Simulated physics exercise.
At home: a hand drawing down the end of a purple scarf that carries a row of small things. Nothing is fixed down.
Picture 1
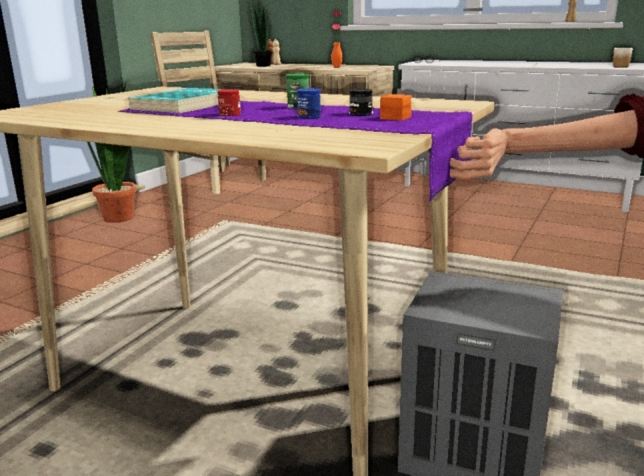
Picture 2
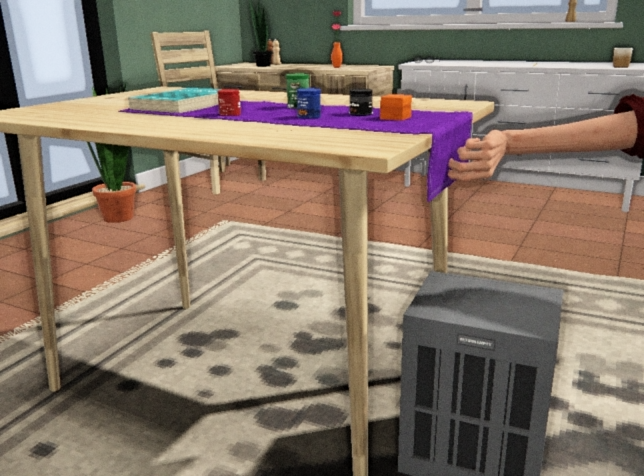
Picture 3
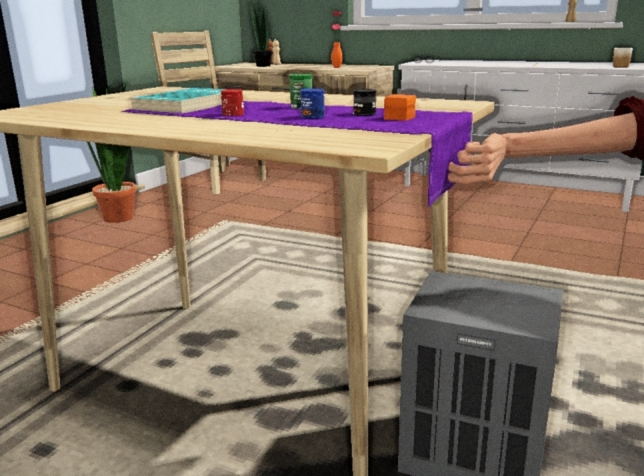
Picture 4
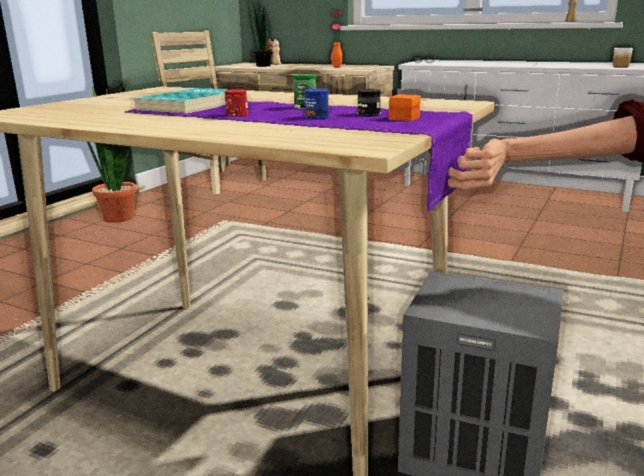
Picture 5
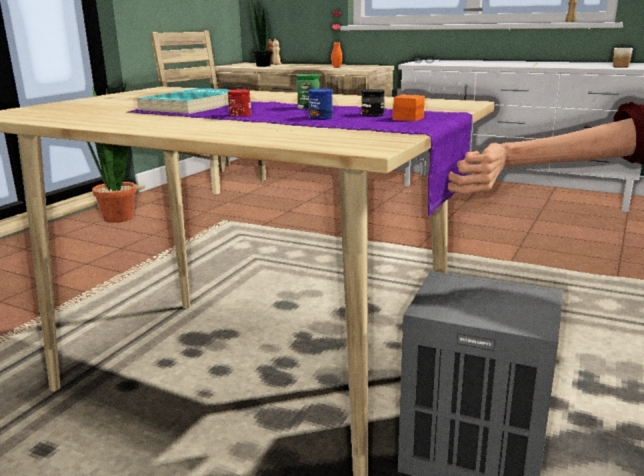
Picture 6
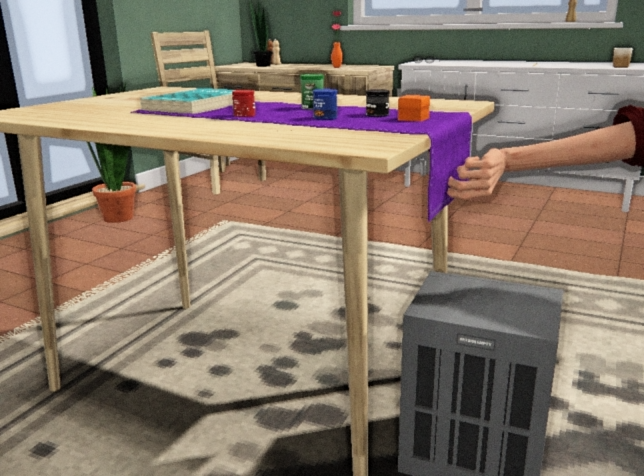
A hand and forearm reach in from the right of a green-walled room with terracotta tiles and a patterned rug, seen from slightly above. The hand grips a purple scarf on a pale wooden table, bearing red, green, blue and black containers and an orange cube, above a dark grey crate. It slowly draws the cloth's end down, and the small things creep right while the camera stays still.
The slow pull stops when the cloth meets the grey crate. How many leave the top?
Over the edge go two.
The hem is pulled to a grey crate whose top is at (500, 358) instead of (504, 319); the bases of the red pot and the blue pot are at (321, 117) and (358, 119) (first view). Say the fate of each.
The red pot goes over, the blue pot is carried off.
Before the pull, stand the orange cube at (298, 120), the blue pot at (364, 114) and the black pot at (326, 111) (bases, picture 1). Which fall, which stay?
The orange cube does not fall, the blue pot falls, the black pot stays on.
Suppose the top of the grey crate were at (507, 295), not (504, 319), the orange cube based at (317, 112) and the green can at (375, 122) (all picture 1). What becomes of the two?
The orange cube does not fall, the green can falls.
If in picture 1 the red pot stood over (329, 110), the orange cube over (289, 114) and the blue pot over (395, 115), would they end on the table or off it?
The red pot survives; the orange cube stays on; the blue pot goes over.
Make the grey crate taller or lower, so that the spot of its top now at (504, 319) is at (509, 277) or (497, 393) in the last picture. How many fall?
In that case 1 and 4.
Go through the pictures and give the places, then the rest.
In the first frame, hem (428, 201); orange cube (396, 96); black pot (361, 90); blue pot (309, 90); green can (297, 75); red pot (228, 90); top of the crate (504, 319).
In the second frame, hem (427, 202); orange cube (396, 96).
In the third frame, hem (428, 206); black pot (365, 90).
In the fourth frame, hem (428, 212); blue pot (317, 90); top of the crate (504, 319).
In the fifth frame, hem (428, 216); green can (308, 75).
In the sixth frame, hem (428, 221); orange cube (414, 97); black pot (378, 91); blue pot (325, 90); green can (312, 75); red pot (243, 91).
Soon after, hem near (448, 245); orange cube gone.
Then, hem on the crate; orange cube and black pot gone.
At rest, hem on the crate; orange cube and black pot gone. The table loses two.
